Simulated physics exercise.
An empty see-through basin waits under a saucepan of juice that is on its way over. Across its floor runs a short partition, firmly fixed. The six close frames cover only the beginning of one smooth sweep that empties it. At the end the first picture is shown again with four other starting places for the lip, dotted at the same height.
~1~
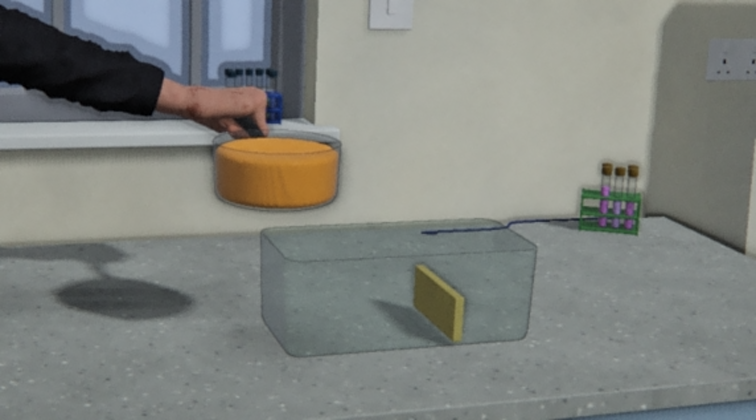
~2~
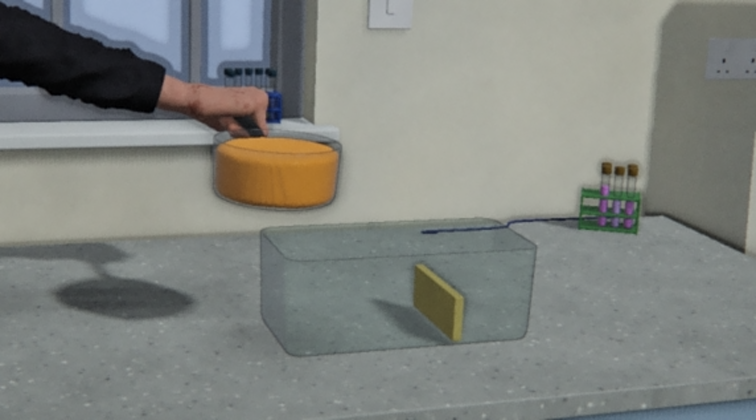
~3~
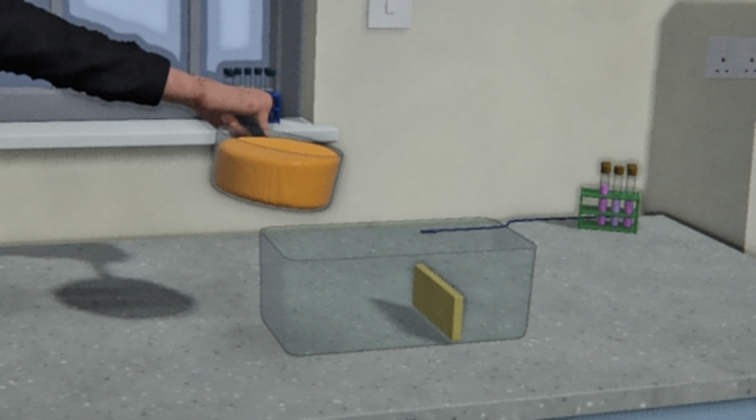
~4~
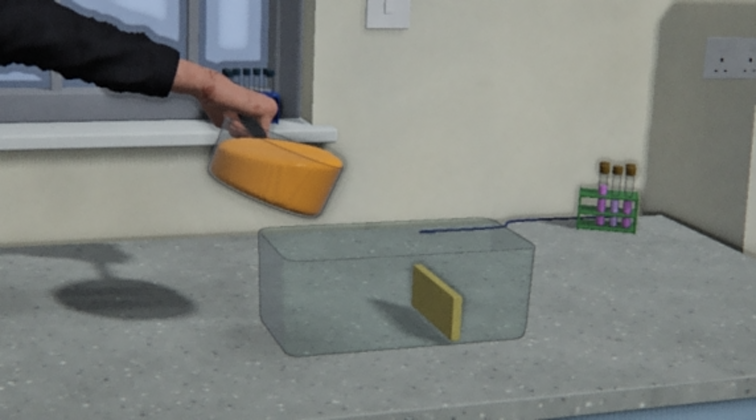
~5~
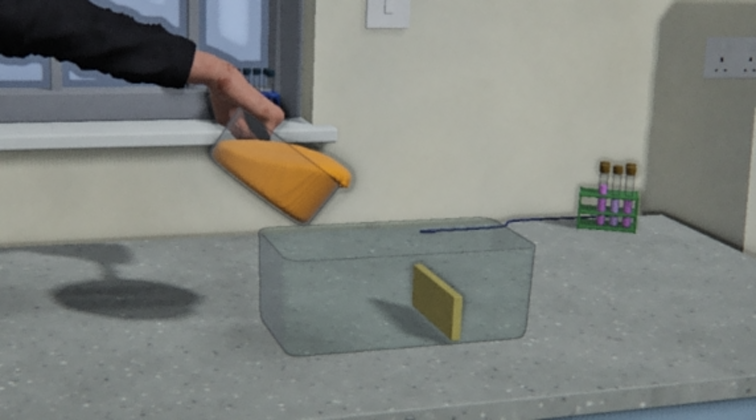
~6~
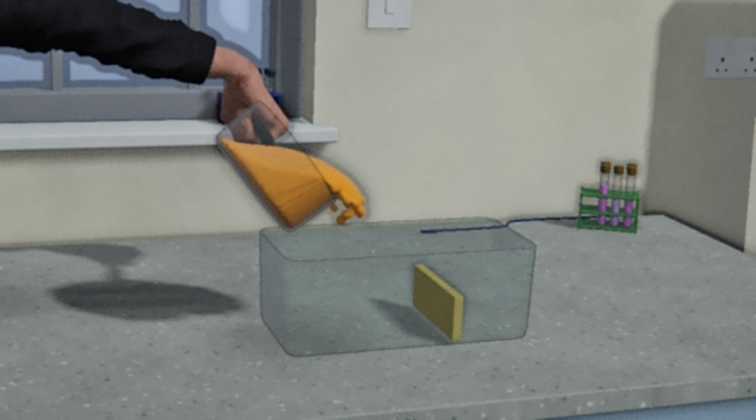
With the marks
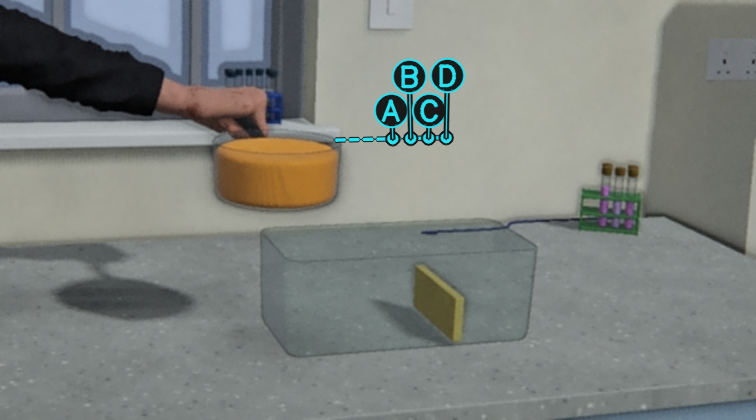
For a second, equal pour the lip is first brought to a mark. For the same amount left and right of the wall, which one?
Go for C.
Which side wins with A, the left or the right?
The left side.
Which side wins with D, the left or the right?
The right side.
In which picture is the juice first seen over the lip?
In picture 4.
On the marked copy, A at (392, 138); B at (410, 138); C at (428, 138); D at (446, 137).
For spot A, about 82 % ends left of the wall and 10 % right of it; 8 % is lost outside.
For spot B, about 69 % ends left of the wall and 26 % right of it; 5 % is lost outside.
For spot C, about 49 % ends left of the wall and 49 % right of it; 3 % is lost outside.
For spot D, about 29 % ends left of the wall and 64 % right of it; 6 % is lost outside.
